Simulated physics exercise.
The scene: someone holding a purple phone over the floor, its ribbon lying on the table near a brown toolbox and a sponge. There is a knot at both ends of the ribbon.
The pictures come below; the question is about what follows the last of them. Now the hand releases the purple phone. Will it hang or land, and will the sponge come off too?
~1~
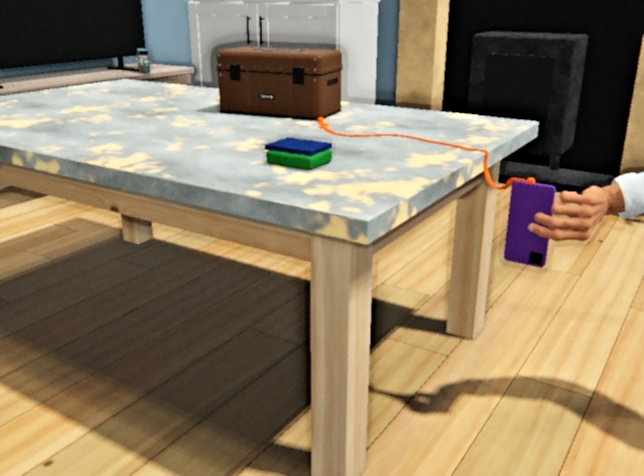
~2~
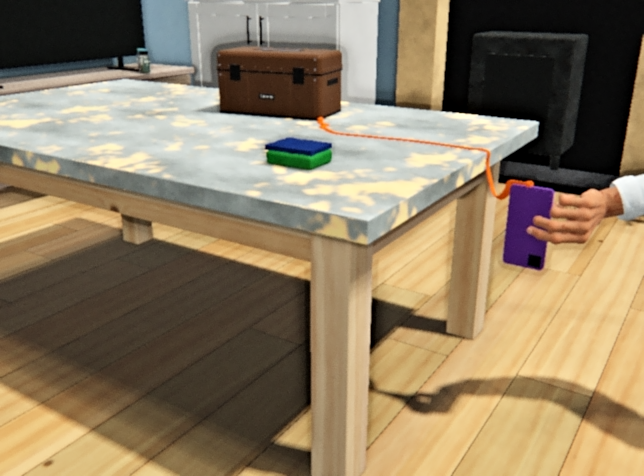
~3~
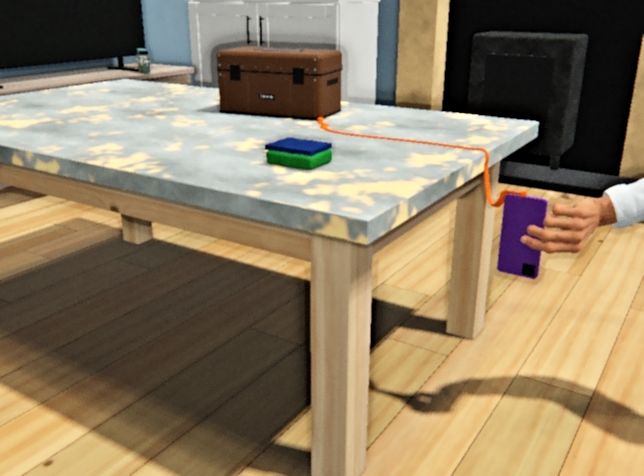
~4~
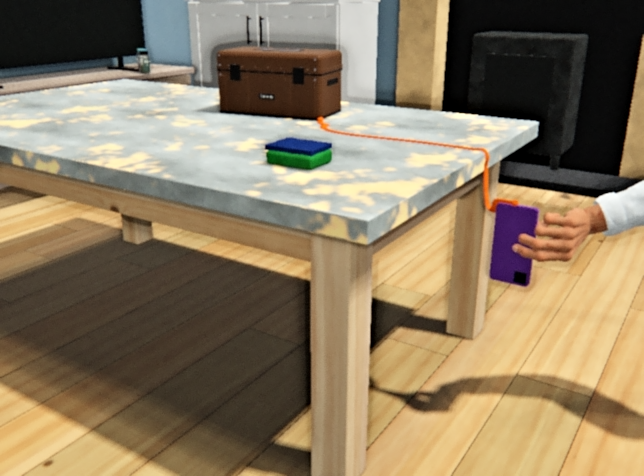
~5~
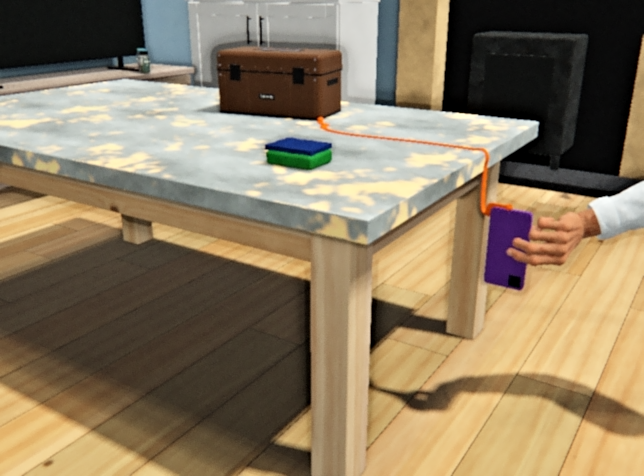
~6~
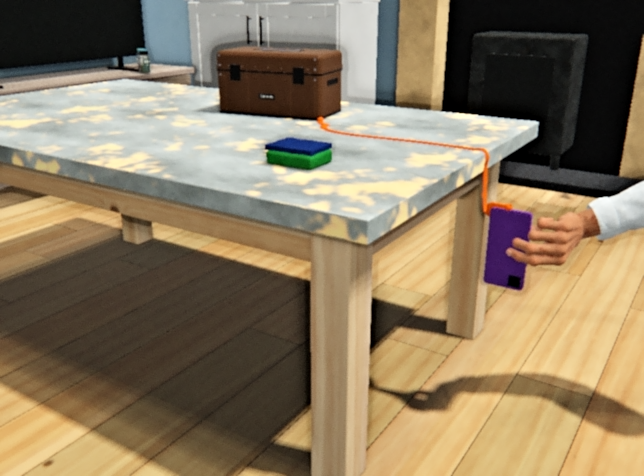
My prediction: The purple phone is left hanging; the sponge sits tight.
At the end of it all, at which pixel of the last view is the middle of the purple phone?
It ends up near (457, 284).
Then, 0.68 s after the last picture, phone below the edge near (458, 272); toolbox shifted a little; sponge unmoved.
Then, 1.56 s after the last picture, phone below the edge near (461, 281); toolbox shifted a little; sponge unmoved.
At rest, phone below the edge near (457, 284); toolbox shifted a little; sponge unmoved. The purple phone swings from the edge and the sponge stays on top.
